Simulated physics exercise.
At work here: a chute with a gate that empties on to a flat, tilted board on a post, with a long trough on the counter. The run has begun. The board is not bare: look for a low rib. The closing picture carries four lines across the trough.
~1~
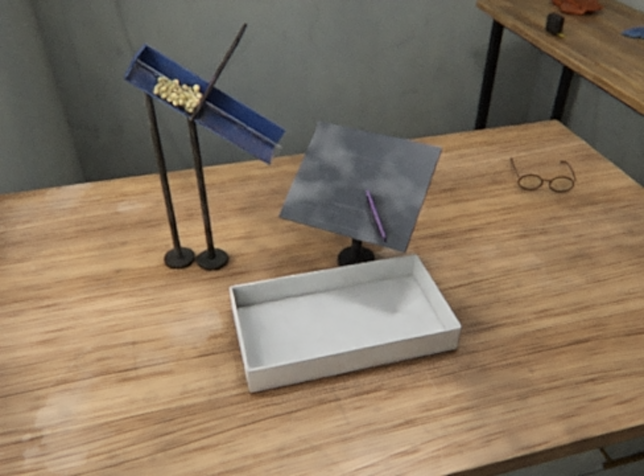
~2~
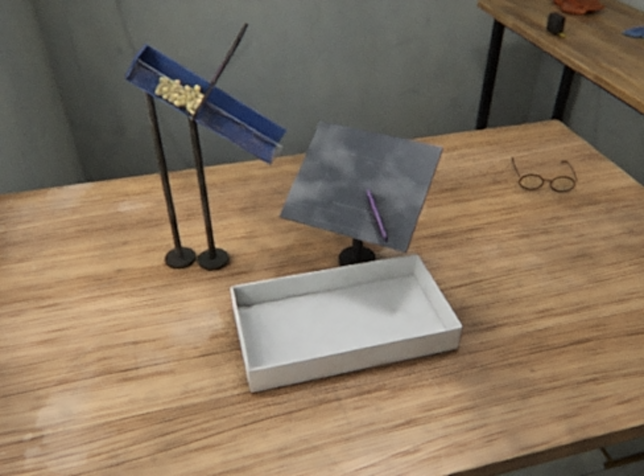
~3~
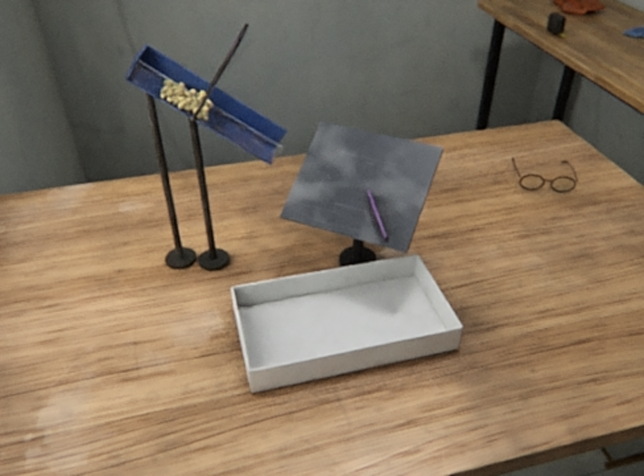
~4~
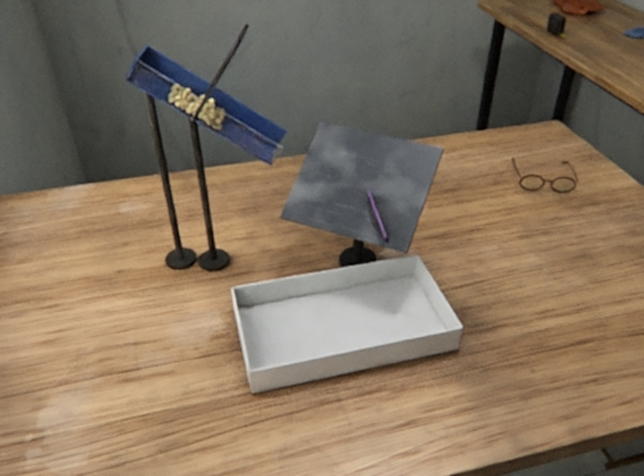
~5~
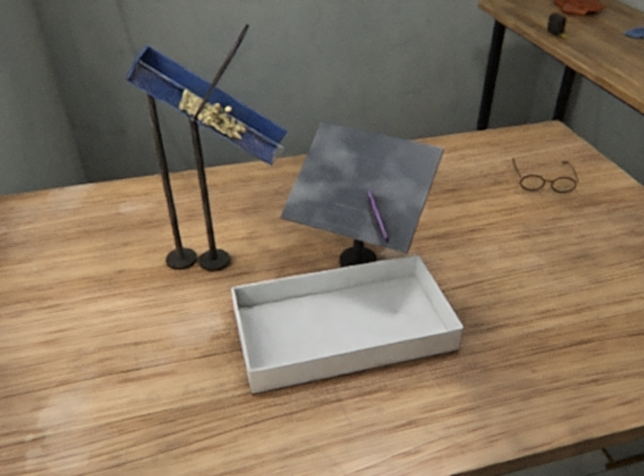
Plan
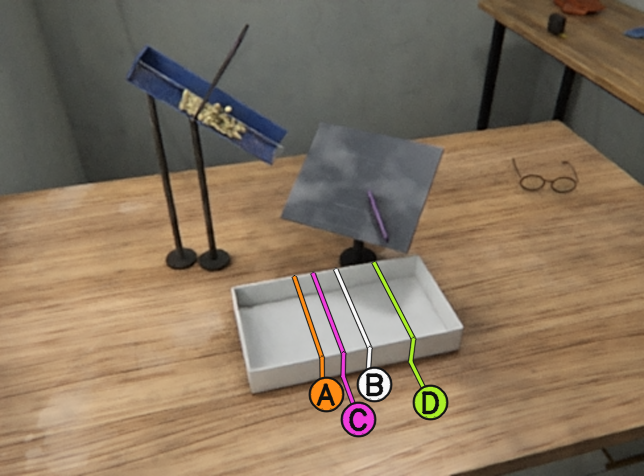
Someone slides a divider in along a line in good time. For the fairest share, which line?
Go for B.
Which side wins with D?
More lands on the left.
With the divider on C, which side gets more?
The right side.
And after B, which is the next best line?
The answer is C.
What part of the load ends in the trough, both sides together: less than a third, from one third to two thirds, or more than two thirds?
More than two thirds.
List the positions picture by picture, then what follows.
The first picture shows load behind the gate at (185, 95), soya beans; lip of the chute at (272, 156), sloping gently.
The second picture shows middle of the board at (360, 182), tilted fairly steeply; middle of its low edge at (340, 234); of its high edge at (379, 134).
The third picture shows front corners of the trough at (250, 371) and (462, 327), empty; front of the load at (205, 118).
The fourth picture shows middle of the load at (197, 108); its front at (219, 126), about a quarter of the way to the lip; rib from (368, 191) to (386, 237).
The fifth picture shows middle of the load at (209, 115); its front at (243, 130), about half of the way to the lip.
On the marked copy, line A crosses the front rim at (321, 357); line B crosses the front rim at (369, 347); line C crosses the front rim at (343, 352); line D crosses the front rim at (413, 338).
If A is chosen, of what is caught, a stray few on the left of the divider, nearly all on the right.
If B is chosen, of what is caught, about half on the left of the divider, about half on the right.
If C is chosen, of what is caught, about a quarter on the left of the divider, most on the right.
If D is chosen, of what is caught, nearly all on the left of the divider, a stray few on the right.
